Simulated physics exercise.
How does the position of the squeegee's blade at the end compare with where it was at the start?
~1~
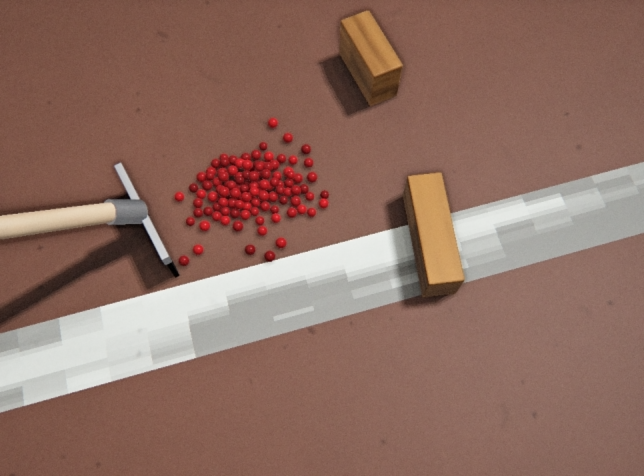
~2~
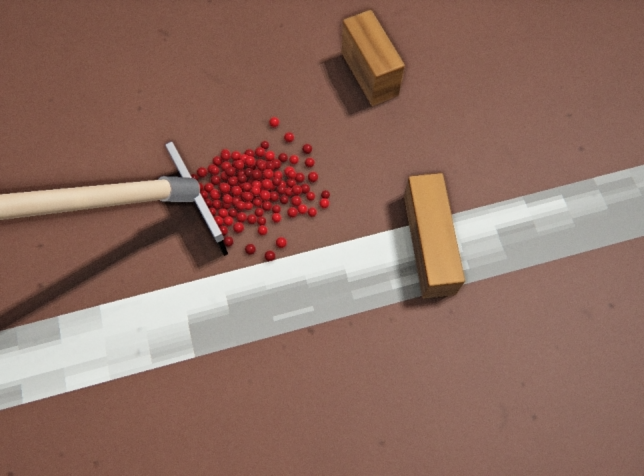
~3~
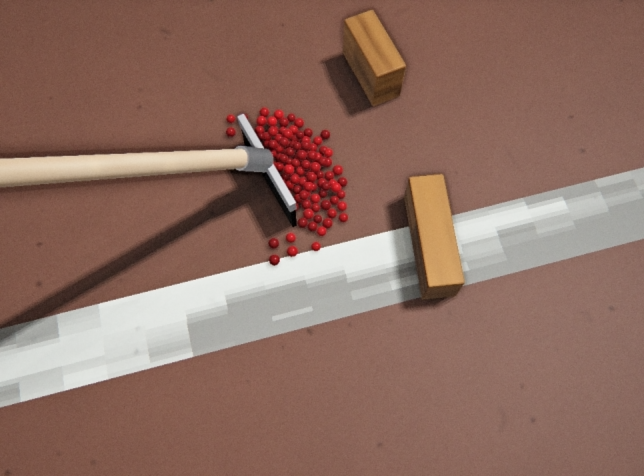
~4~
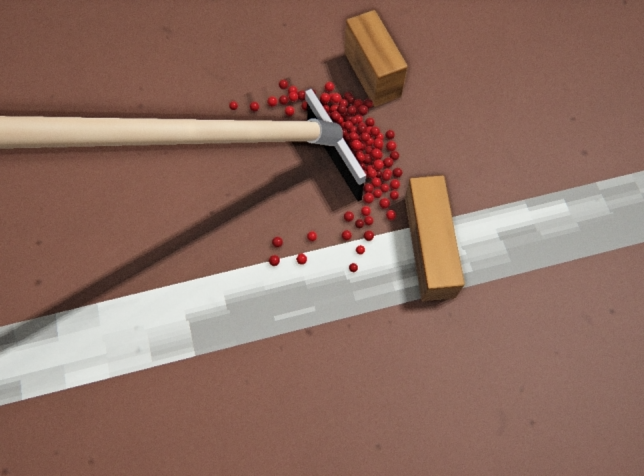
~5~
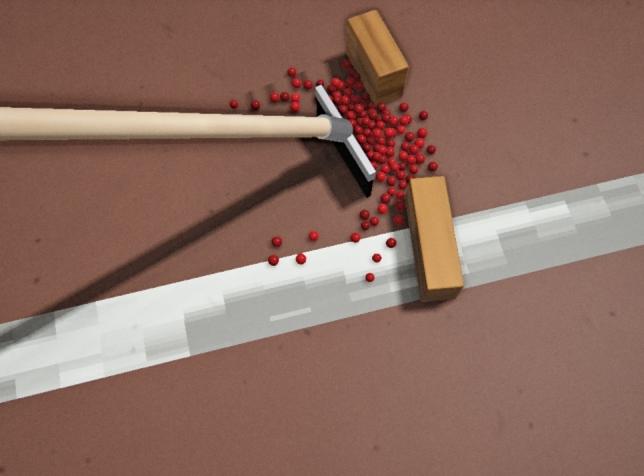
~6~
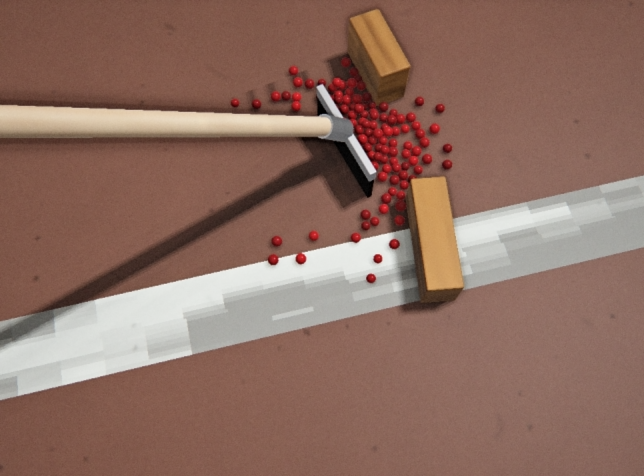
At the start the blade is over on the left, beside the loose cluster of red berries. By the end it is further right and somewhat higher up, close to the two wooden blocks.
Squeegee pushing red berries rightwards towards two wooden blocks, then stopping with most heaped before the gap and some in it.
